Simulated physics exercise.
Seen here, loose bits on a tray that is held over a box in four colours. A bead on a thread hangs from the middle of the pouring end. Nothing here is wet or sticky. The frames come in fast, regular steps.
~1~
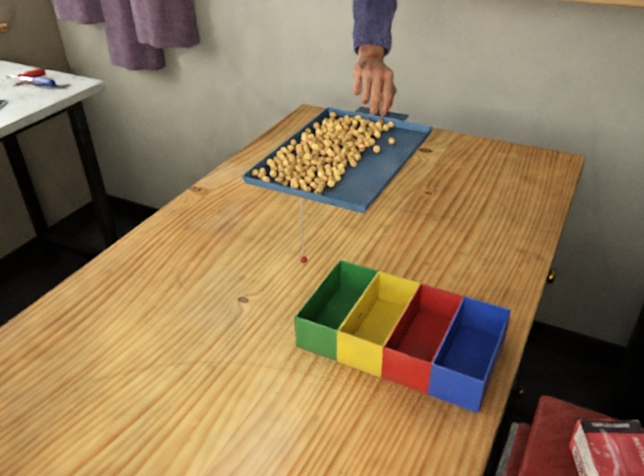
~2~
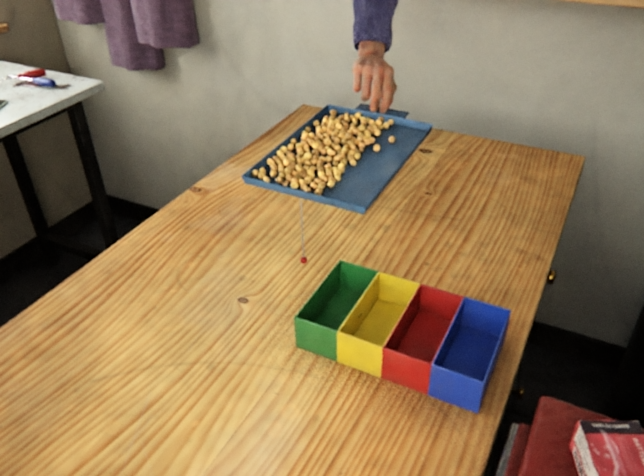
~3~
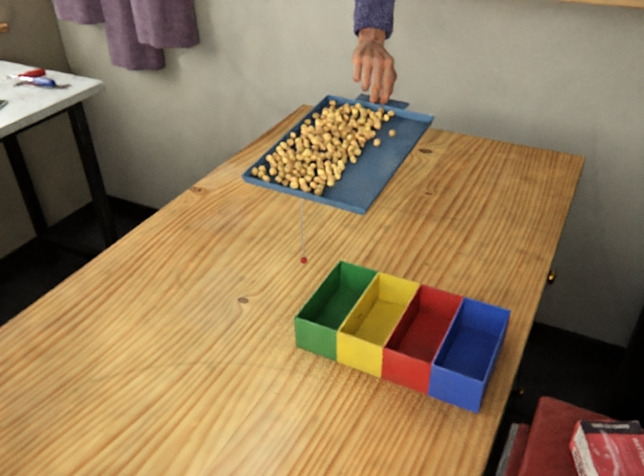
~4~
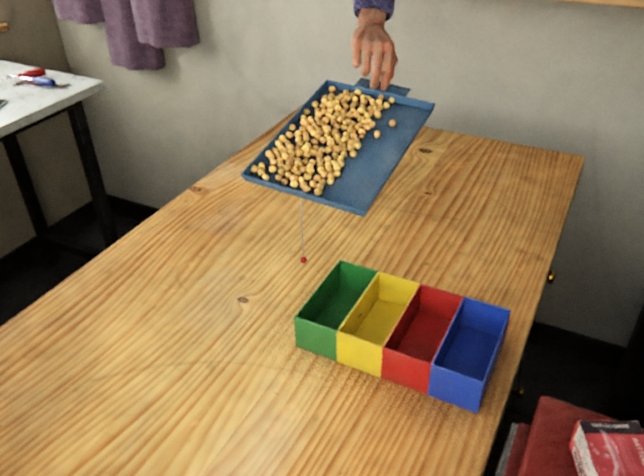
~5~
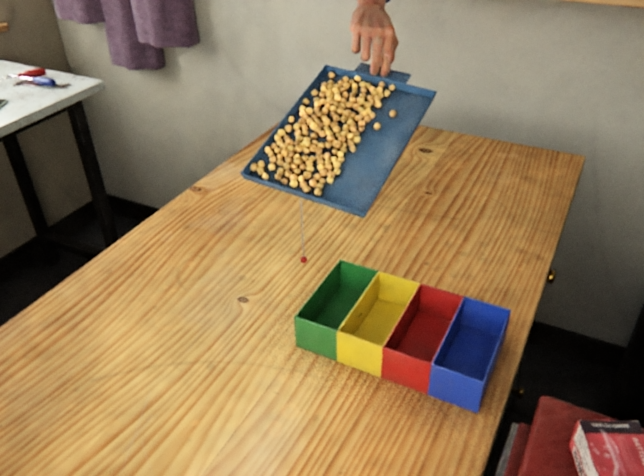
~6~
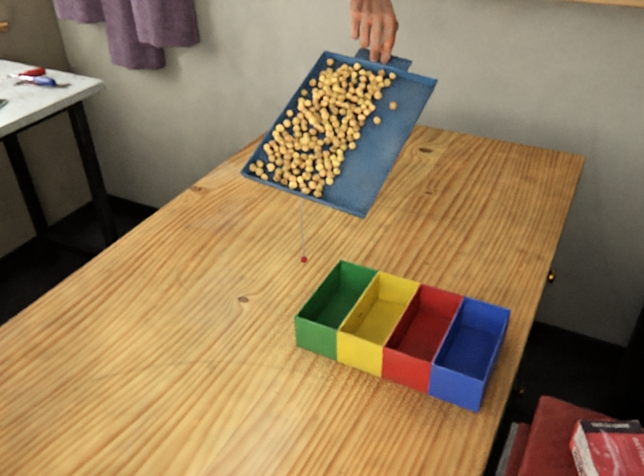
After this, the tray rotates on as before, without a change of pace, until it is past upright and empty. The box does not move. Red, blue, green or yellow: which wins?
The green cell gets the most.
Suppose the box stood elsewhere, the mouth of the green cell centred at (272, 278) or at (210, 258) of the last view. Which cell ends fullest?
At the first place the cell in red, at the second the cell in blue.
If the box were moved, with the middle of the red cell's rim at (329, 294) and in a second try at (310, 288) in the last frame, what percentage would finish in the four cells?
First some 100, then 100 per cent.
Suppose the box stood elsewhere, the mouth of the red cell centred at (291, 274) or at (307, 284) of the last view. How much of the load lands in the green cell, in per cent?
In turn 0 and 0 in a hundred.
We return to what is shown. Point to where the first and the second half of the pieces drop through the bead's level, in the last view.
The first part at (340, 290); the rest at (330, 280).
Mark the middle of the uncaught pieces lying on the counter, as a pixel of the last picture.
Around (284, 328).
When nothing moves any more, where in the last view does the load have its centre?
At about (330, 326).
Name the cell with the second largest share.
Second comes the yellow cell.
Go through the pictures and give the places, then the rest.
Corners of the pouring end at (245, 175) and (364, 205), level; middle of the load at (328, 150), dried chickpeas; bead on its thread at (304, 260); green cell at (316, 336); yellow cell at (360, 351); red cell at (406, 368); blue cell at (456, 385), in the first picture.
Corners of the pouring end at (244, 175) and (364, 206), level; middle of the load at (328, 149), in the second picture.
Corners of the pouring end at (244, 175) and (364, 208), tipped barely, lowest at the right corner; middle of the load at (328, 144), in the third picture.
Corners of the pouring end at (244, 173) and (364, 209), tipped a little, lowest at the right corner; middle of the load at (327, 136), in the fourth picture.
Corners of the pouring end at (243, 172) and (364, 211), tipped clearly, lowest at the right corner; middle of the load at (327, 129), in the fifth picture.
Corners of the pouring end at (243, 171) and (364, 213), tipped clearly, lowest at the right corner; middle of the load at (326, 123), a small part on the move; green cell at (316, 336); yellow cell at (360, 351); red cell at (406, 368); blue cell at (455, 385), in the sixth picture.
Soon, tray tipped steeply; most on the tray; a stray few in the green cell; a stray few in the yellow cell; a small part falling or outside the box.
A while on, tray tipped past a quarter turn; a small part on the tray; about a third in the green cell; a small part in the yellow cell; about half falling or outside the box.
Towards the end, tray tipped past a quarter turn; about half in the green cell; about a quarter in the yellow cell; a stray few in the red cell; about a third falling or outside the box.
Finally, tray tipped past a quarter turn; about half in the green cell; about a quarter in the yellow cell; a stray few in the red cell; none in the blue cell; about a third outside the box.
